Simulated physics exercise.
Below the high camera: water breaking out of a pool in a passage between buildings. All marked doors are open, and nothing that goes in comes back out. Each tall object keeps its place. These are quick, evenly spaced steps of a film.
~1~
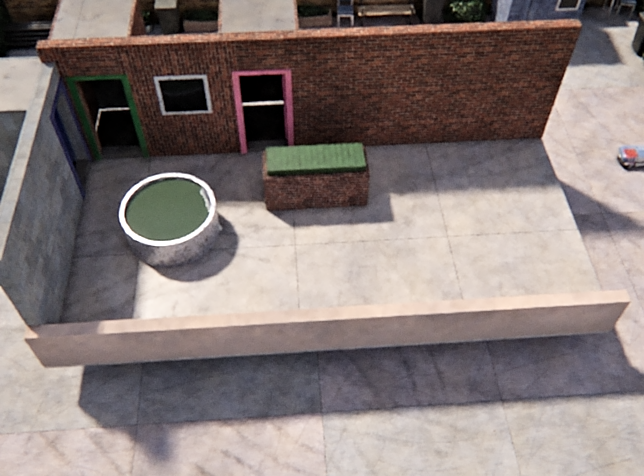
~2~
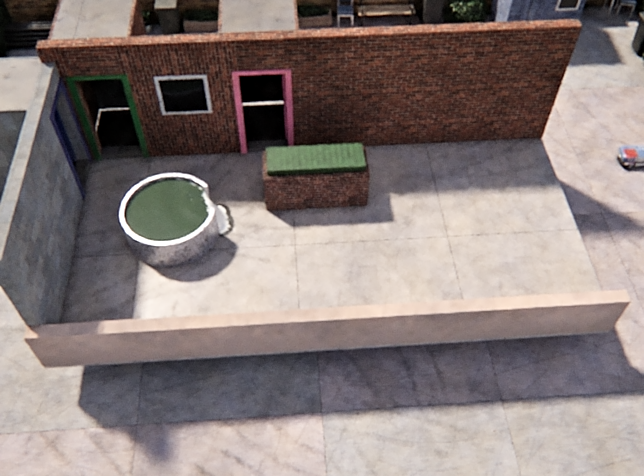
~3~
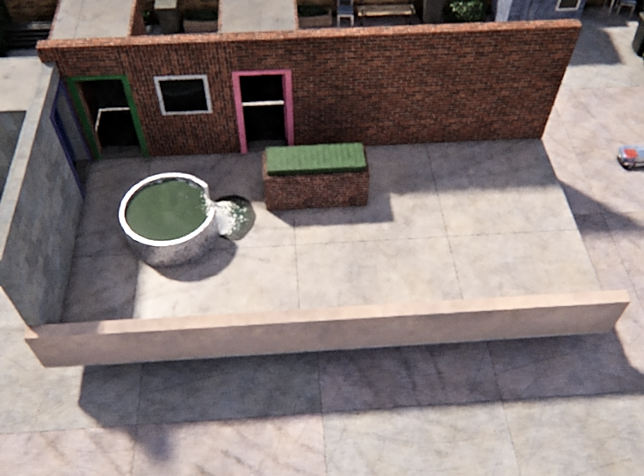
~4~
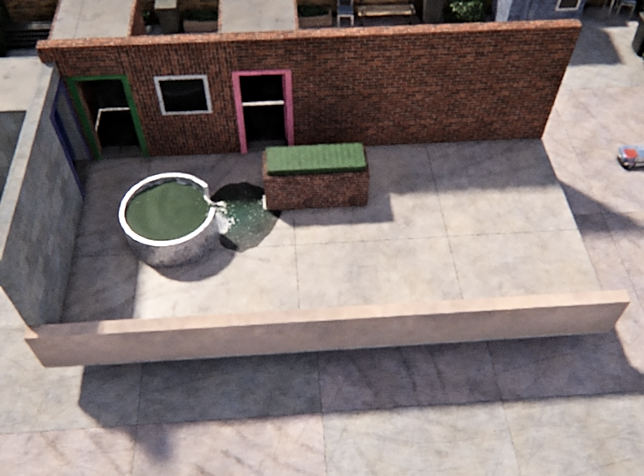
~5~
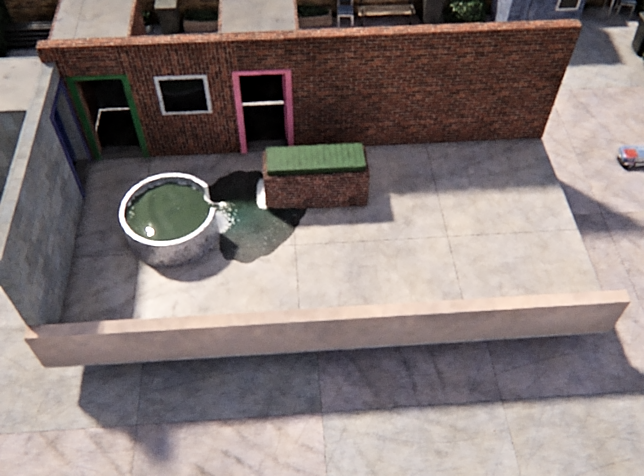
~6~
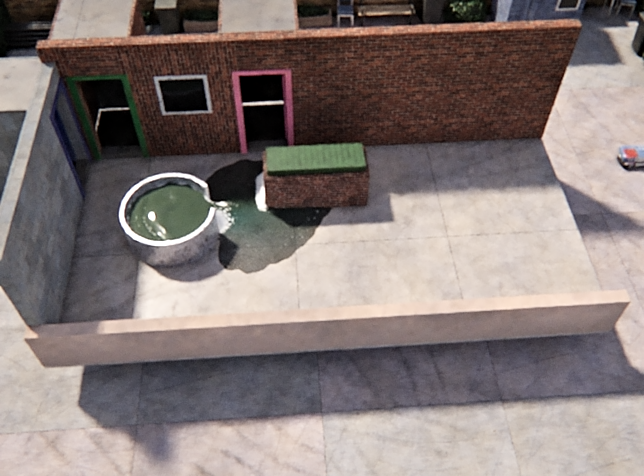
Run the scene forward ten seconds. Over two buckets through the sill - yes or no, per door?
Blue door - no, green door - no, pink door - yes.
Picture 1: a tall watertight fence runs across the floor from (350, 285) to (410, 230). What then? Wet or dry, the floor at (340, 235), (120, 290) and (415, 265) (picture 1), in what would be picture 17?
Lab note - spot 1 inundated, spot 2 parched, spot 3 parched.
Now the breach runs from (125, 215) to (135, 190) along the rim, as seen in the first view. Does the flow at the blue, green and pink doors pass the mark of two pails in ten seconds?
The blue door exceeds it, the green door exceeds it, and the pink door falls short.
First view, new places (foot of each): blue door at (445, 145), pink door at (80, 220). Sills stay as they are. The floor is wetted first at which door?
Earliest to get wet is the green one.
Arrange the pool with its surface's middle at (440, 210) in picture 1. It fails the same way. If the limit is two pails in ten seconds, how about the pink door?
In turn, I'd say the pink door doesn't reach it.
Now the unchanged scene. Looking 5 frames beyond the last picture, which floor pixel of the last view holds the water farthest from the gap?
The flood front should get to about (413, 215).
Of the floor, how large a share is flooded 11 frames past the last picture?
My guess is around 30 in a hundred.
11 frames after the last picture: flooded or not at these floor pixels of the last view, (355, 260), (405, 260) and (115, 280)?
First spot submerged, second spot submerged, third spot spared.
A moment on, water covers 15 % of the floor; the blue door not reached, the green door not reached, the pink door under two buckets in.
Next, water covers 30 % of the floor; the blue door not reached, the green door not reached, the pink door over two buckets in.
Then, water covers 55 % of the floor; the blue door wet at the sill, nothing in, the green door wet at the sill, nothing in, the pink door far over two buckets in.
Later, water covers 70 % of the floor; the blue door wet at the sill, nothing in, the green door wet at the sill, nothing in, the pink door far over two buckets in.
In the end, water covers 80 % of the floor; the blue door wet at the sill, nothing in, the green door wet at the sill, nothing in, the pink door far over two buckets in.
